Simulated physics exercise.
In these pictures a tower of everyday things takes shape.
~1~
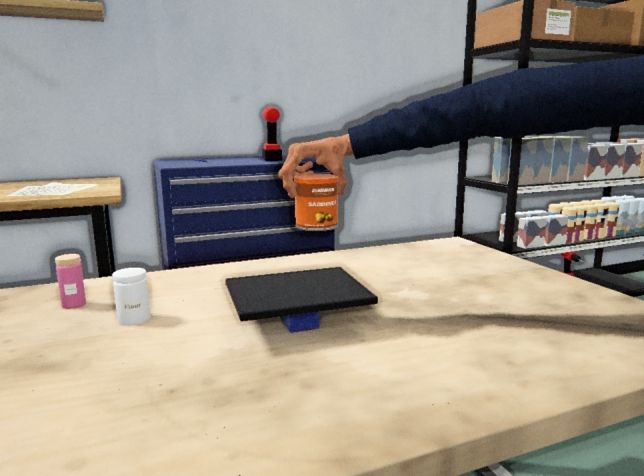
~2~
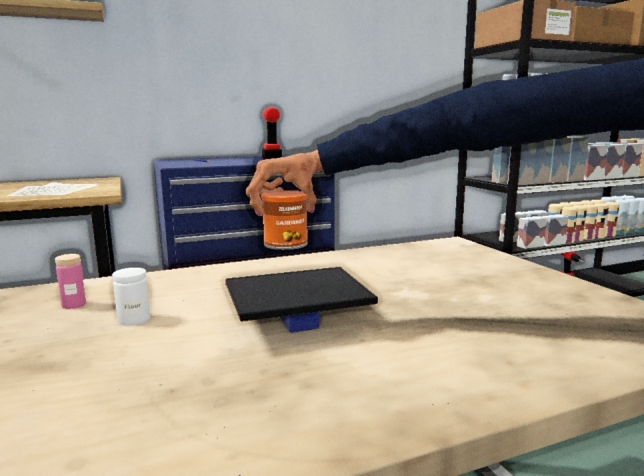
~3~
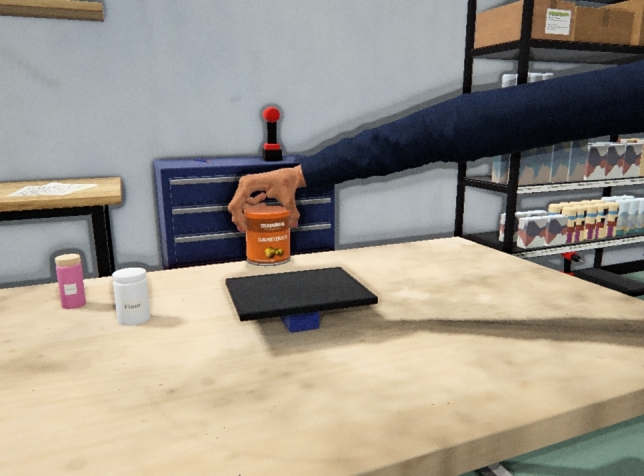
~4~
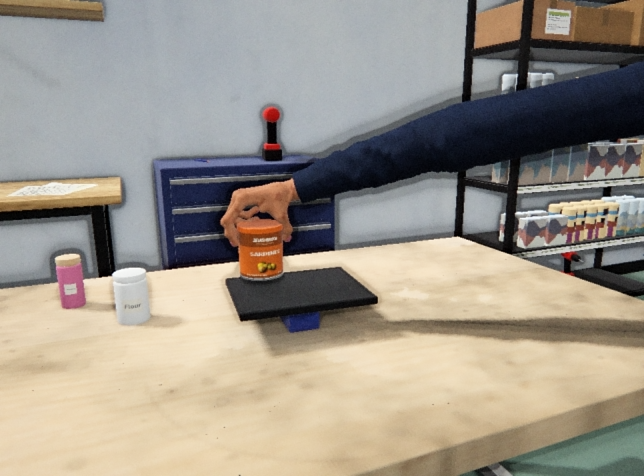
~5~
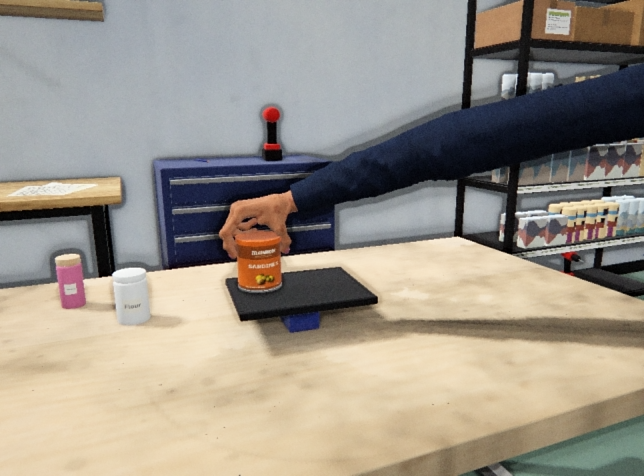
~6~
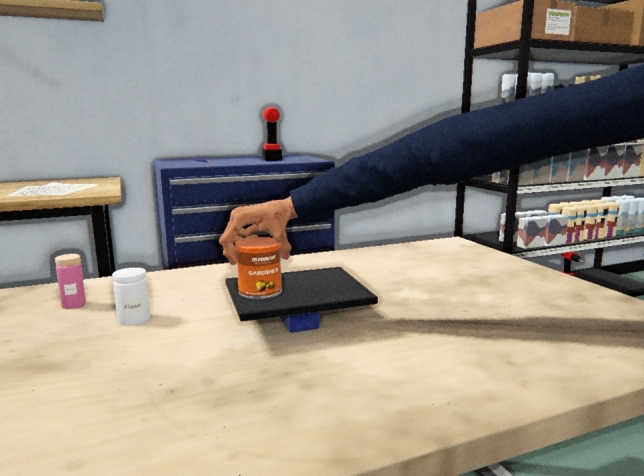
The footage shows a hand in a dark blue sleeve carrying an orange pot leftward and down over a wooden table, then setting it on the left part of a black platform, while a white jar and a pink container stay still.
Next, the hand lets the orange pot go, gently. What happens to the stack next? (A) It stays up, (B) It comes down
It comes down.
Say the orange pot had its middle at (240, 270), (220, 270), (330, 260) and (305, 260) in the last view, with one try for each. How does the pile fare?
Try 1: Falls over. Try 2: Falls over. Try 3: Falls over. Try 4: Stable.
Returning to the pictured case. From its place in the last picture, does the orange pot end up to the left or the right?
Looks like it moves off to the left.
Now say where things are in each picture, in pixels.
The first picture shows on its way; orange pot (317, 202); white jar (132, 296).
The second picture shows on its way; orange pot (285, 219).
The third picture shows on its way; orange pot (268, 235); white jar (132, 296).
The fourth picture shows on its way; orange pot (261, 249).
The fifth picture shows on its way; orange pot (259, 261); white jar (132, 296).
The sixth picture shows in place under the hand; orange pot (259, 268).
Then, 0.50 s later than the last frame, orange pot now fallen; black tray tilted by 40°.
Then, 0.80 s later than the last frame, black tray tilted by 11°.
When it is over, fallen, orange pot; the other 4 as before. End places, in pixels of the last picture, orange pot near (203, 325). The pile gives way.
